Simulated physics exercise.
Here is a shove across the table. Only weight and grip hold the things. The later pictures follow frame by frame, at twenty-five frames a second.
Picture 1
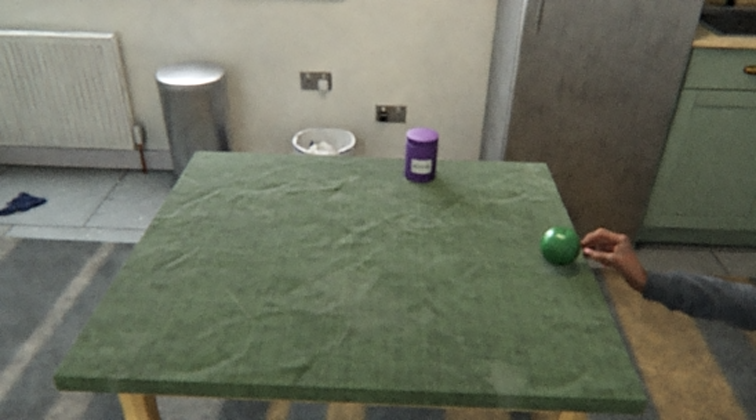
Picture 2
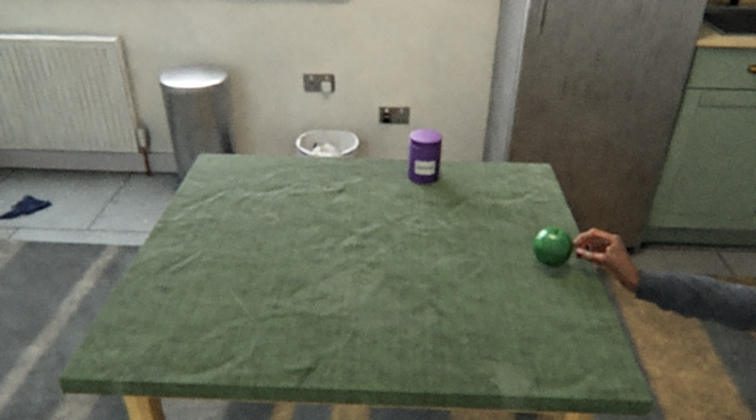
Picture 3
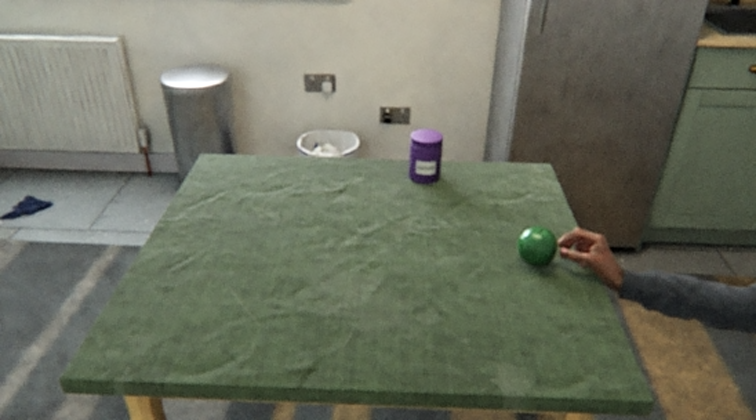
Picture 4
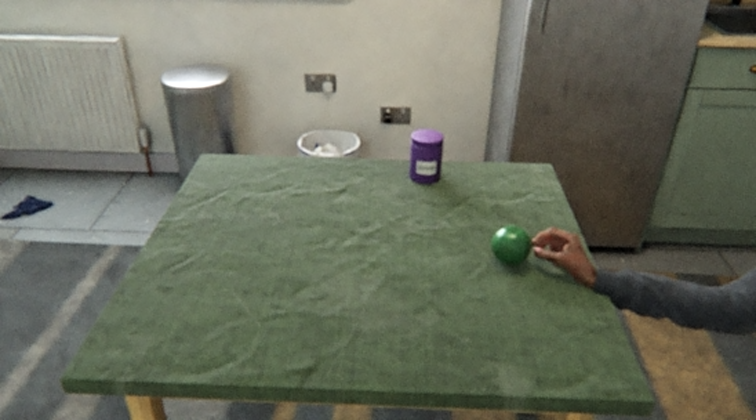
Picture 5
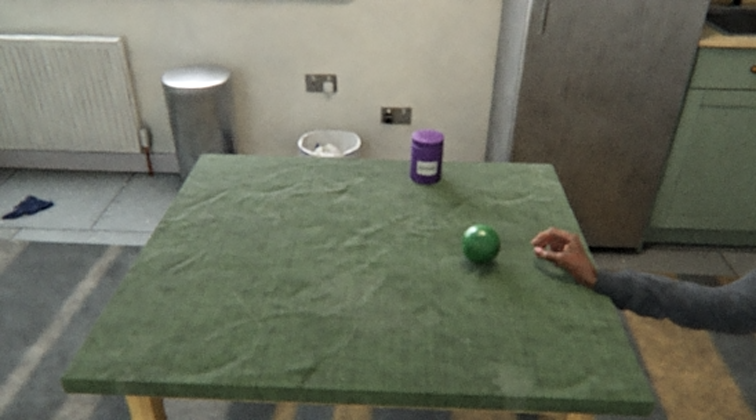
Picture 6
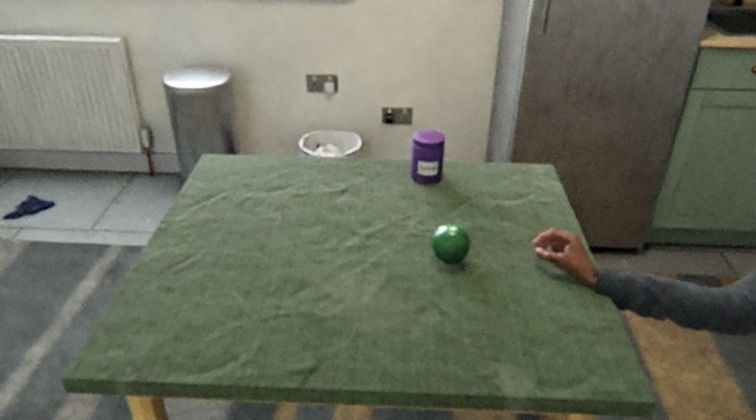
A shiny green apple sits near the right edge of a green cloth-covered table, seen from slightly above in a room with a pale wall. A purple lidded jar stands at the back, with a white radiator, silver bin and grey fridge beyond. A hand from the right pushes the apple leftward, then stays back as it rolls on towards the middle, the camera shifting barely.
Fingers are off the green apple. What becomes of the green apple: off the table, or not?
The green apple goes over the edge.
Then, 0.30 s after the last picture, green apple rolled well along near (236, 237).
Then, 0.70 s after the last picture, green apple now off the table.
Then, 1.10 s after the last picture, things are still on the move.
By the end, off the table, green apple.
